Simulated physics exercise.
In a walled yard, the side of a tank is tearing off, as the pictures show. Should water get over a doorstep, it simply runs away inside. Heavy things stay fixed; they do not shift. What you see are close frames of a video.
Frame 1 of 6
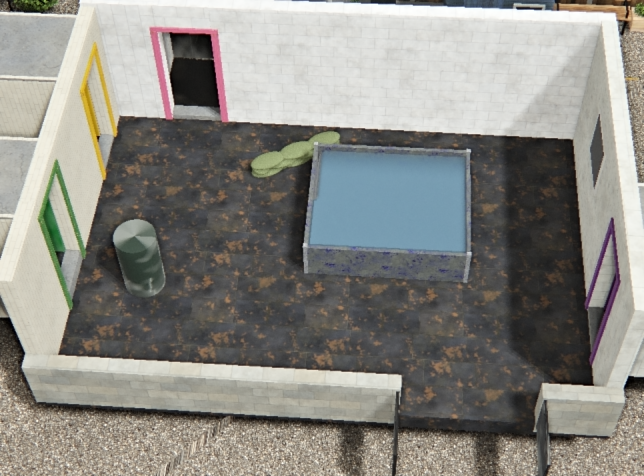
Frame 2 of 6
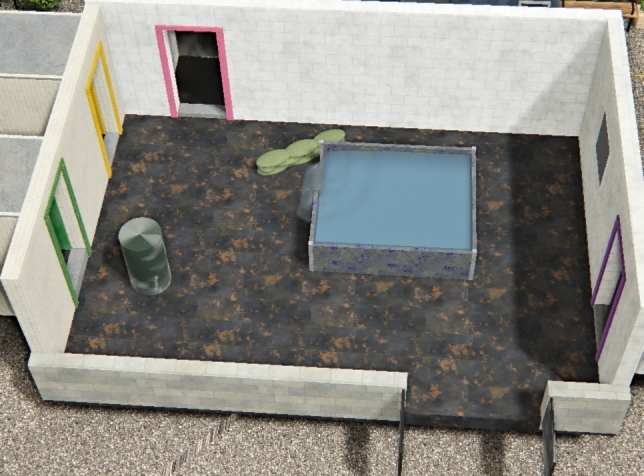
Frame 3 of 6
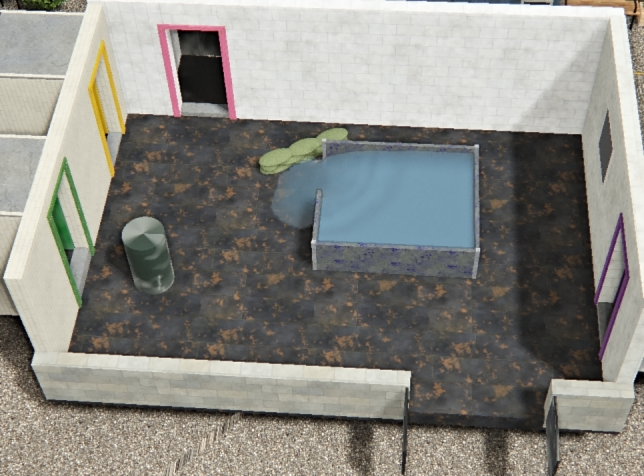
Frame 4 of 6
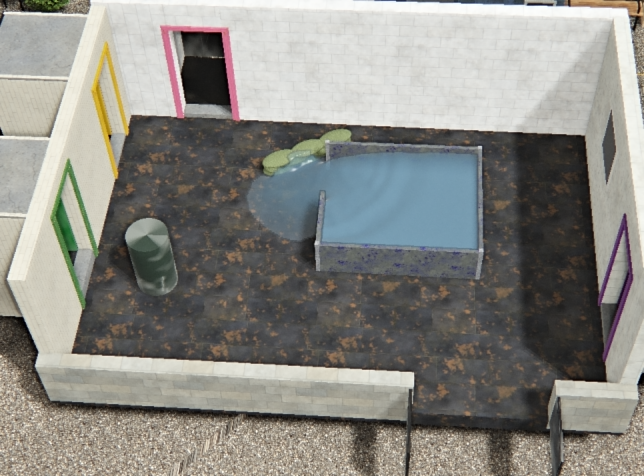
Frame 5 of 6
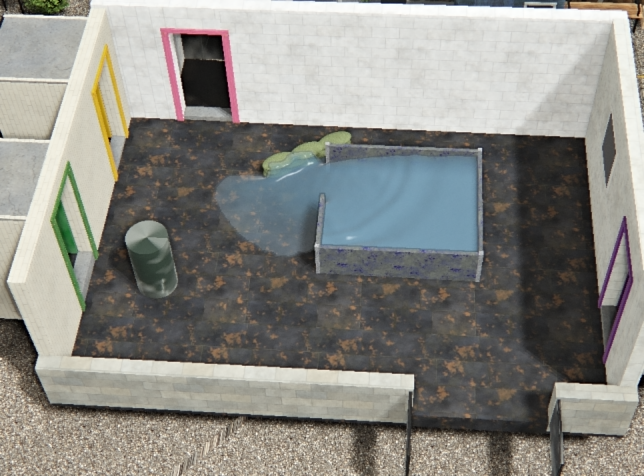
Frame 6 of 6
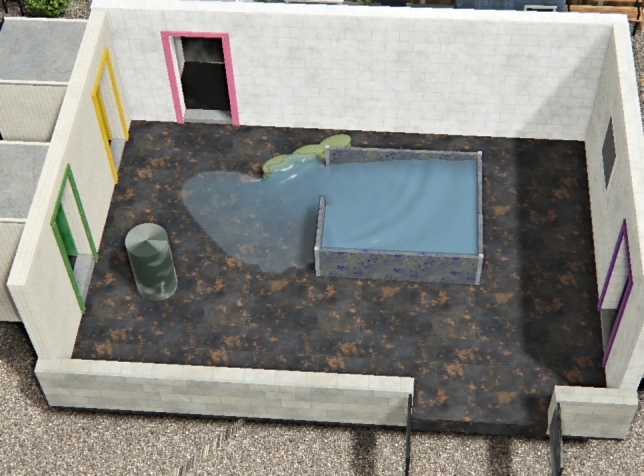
The clip shows a walled yard with coloured doorways, a grey cylinder and a rectangular tank of blue water; the tank's left side opens, and water pours out, spreading leftward across the dark floor past a green, rounded object.
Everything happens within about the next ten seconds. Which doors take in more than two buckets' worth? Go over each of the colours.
My prediction: The green door is going to stay inside the allowance. The yellow door is going to overshoot the allowance. The pink door is going to stay inside the allowance. The purple door is going to stay inside the allowance.
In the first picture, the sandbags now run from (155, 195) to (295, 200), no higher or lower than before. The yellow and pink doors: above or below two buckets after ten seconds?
Yellow exceeds it, pink exceeds it.
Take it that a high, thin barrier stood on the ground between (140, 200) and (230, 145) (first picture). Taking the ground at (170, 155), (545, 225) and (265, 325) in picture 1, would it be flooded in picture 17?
Results in order: Bone-dry / bone-dry / bone-dry.
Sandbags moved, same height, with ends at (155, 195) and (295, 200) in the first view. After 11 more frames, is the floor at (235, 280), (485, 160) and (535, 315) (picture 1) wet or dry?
Going through them, they'd be waterlogged, then left unsoaked, then left unsoaked.
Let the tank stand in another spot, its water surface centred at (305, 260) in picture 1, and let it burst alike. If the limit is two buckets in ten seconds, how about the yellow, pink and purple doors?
I'd expect that the yellow one surpasses the threshold, the pink one surpasses the threshold and the purple one doesn't reach the threshold.
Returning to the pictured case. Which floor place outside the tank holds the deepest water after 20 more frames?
Around (315, 170).
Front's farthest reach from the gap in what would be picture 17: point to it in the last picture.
Somewhere near (74, 352).
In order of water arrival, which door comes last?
The door marked purple.
A moment on, water covers 25 % of the floor; the green door not reached, the yellow door wet at the sill, nothing in, the pink door not reached, the purple door not reached.
Next, water covers 35 % of the floor; the green door wet at the sill, nothing in, the yellow door under two buckets in, the pink door not reached, the purple door not reached.
Then, water covers 50 % of the floor; the green door under two buckets in, the yellow door over two buckets in, the pink door wet at the sill, nothing in, the purple door not reached.
Later, water covers 70 % of the floor; the green door under two buckets in, the yellow door far over two buckets in, the pink door wet at the sill, nothing in, the purple door not reached.
In the end, water covers 95 % of the floor; the green door under two buckets in, the yellow door far over two buckets in, the pink door wet at the sill, nothing in, the purple door wet at the sill, nothing in.
